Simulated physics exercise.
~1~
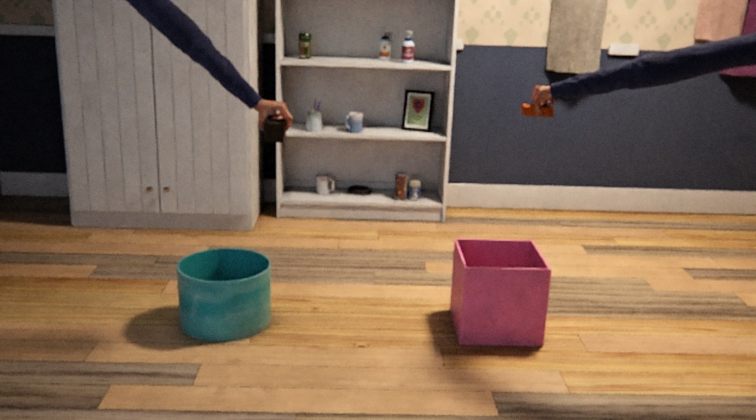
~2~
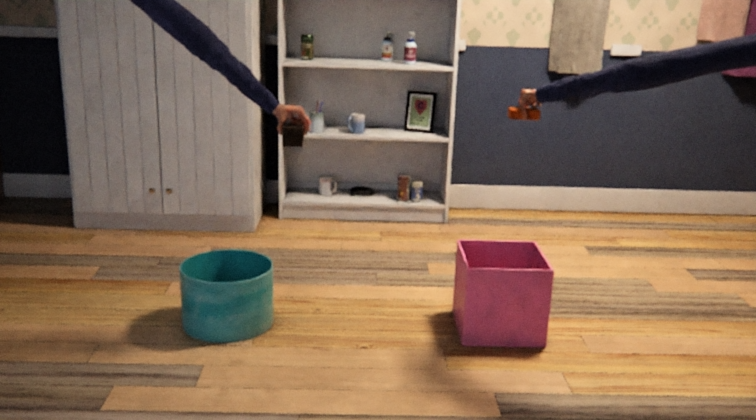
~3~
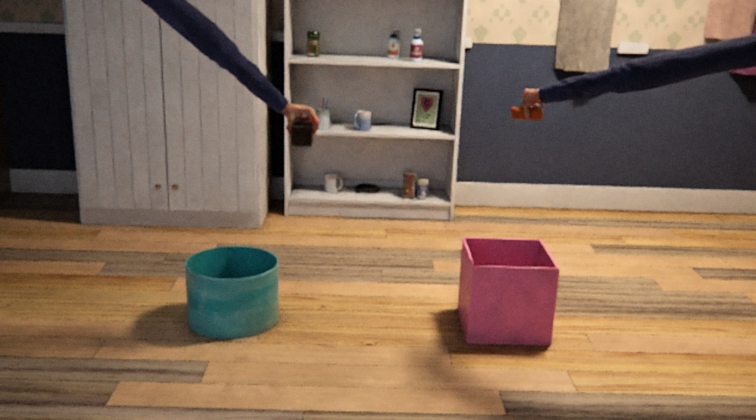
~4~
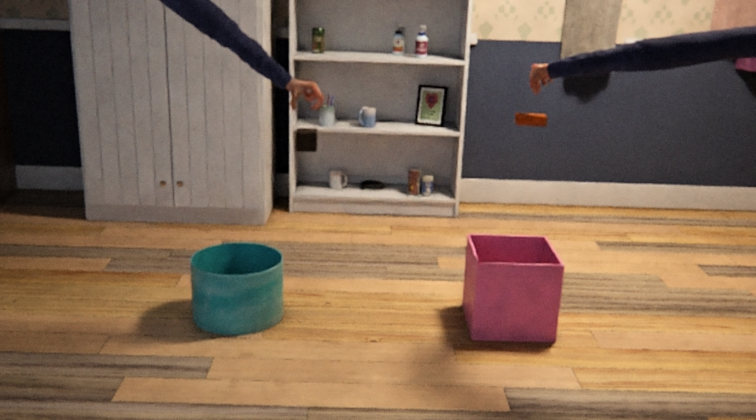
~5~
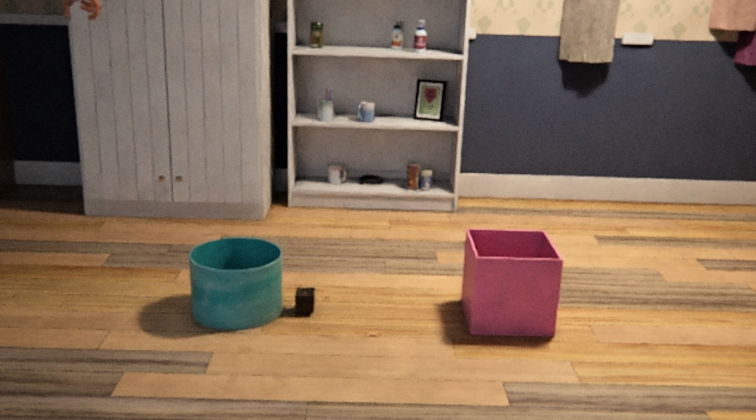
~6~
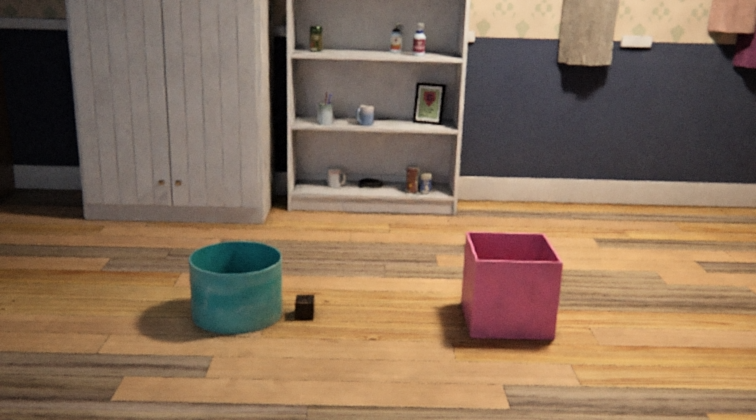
To begin with, two hands reach in high from either side of a room, the left one holding a small black block and the right one a small orange sponge. Below them on the wooden floor stand a round teal bin and a square pink basket, with a white shelf behind. The hands shift slightly inward, then both let go, and the two things drop as the arms draw back. The black block falls to the right of the teal bin and comes to rest on the floor beside it. The orange sponge ends up inside the pink basket, out of sight.
